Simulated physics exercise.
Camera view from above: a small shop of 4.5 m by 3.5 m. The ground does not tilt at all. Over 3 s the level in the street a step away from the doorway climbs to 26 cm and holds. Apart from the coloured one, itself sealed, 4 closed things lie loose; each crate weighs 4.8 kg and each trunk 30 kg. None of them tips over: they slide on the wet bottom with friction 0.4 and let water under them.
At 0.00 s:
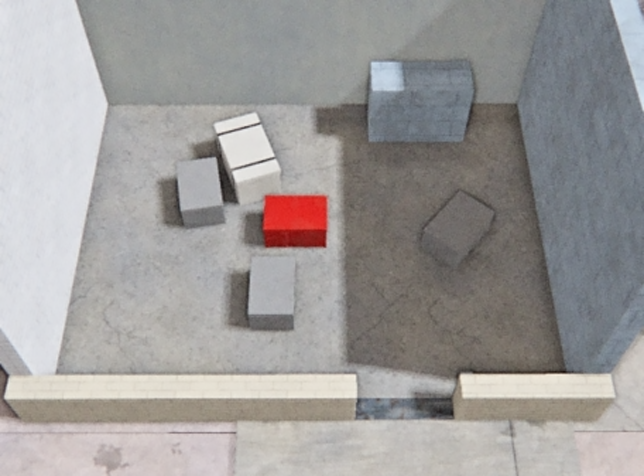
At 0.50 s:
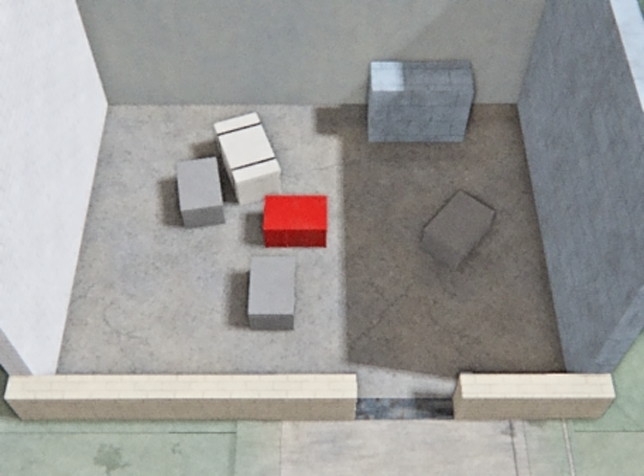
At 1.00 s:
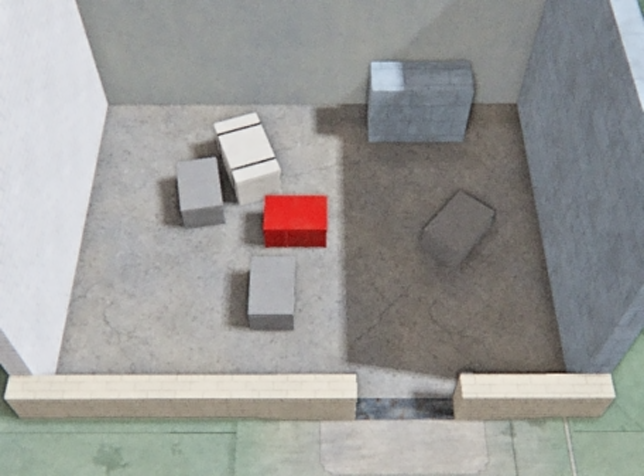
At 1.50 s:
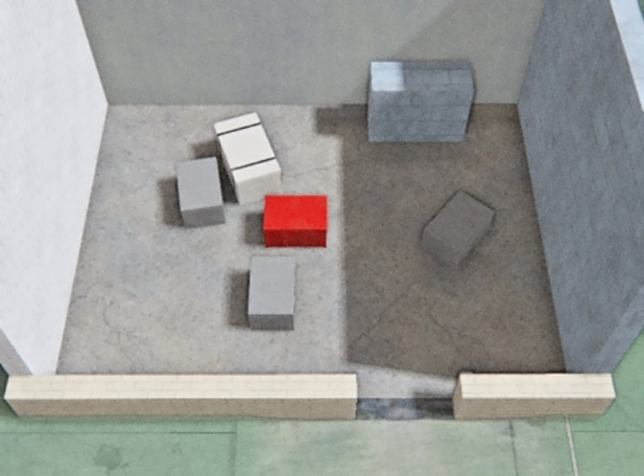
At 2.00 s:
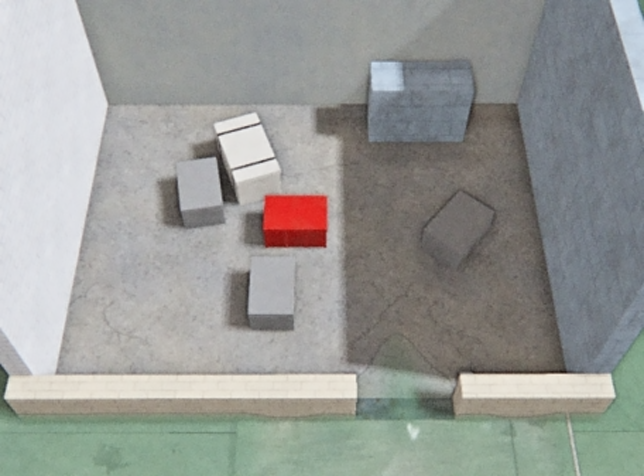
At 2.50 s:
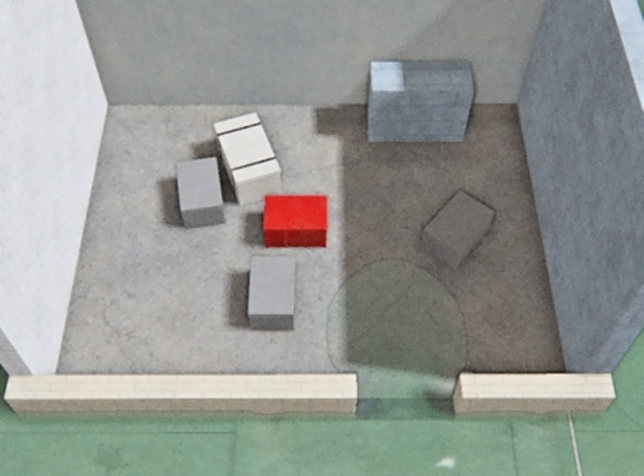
Water spreads over the ground outside, then seeps through the gap while the boxes stay still.
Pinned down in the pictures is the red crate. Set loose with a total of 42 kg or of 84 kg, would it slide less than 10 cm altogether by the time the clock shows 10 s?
The modest one is fine.
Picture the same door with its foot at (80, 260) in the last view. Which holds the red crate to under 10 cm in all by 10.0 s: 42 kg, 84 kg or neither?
If so, then the first option suffices.
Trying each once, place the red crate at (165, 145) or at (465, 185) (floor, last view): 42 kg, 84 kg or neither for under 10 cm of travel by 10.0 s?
Result, try 1: Both pass; try 2: Both pass.
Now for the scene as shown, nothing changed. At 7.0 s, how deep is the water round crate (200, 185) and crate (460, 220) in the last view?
Around 2 cm and 15 cm.
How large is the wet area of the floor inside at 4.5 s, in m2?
At that time the wet patch spans about 9.5 m2.
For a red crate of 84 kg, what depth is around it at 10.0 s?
About 10 cm.
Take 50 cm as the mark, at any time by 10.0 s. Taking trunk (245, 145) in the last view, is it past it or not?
Not that far.
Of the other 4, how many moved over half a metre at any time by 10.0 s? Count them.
Answer: 3.
After 3.5 s the red crate would be 0 cm from its start with 42 kg and 0 cm from its start with 84 kg; 4 cm of water round it then.
After 4.5 s the red crate would be 0 cm from its start with 42 kg and 0 cm from its start with 84 kg; 5 cm of water round it then.
After 7.0 s the red crate would be 0 cm from its start with 42 kg and 0 cm from its start with 84 kg; 5 cm of water round it then.
After 10.0 s the red crate would be 0 cm from its start with 42 kg and 0 cm from its start with 84 kg; 10 cm of water round it then.
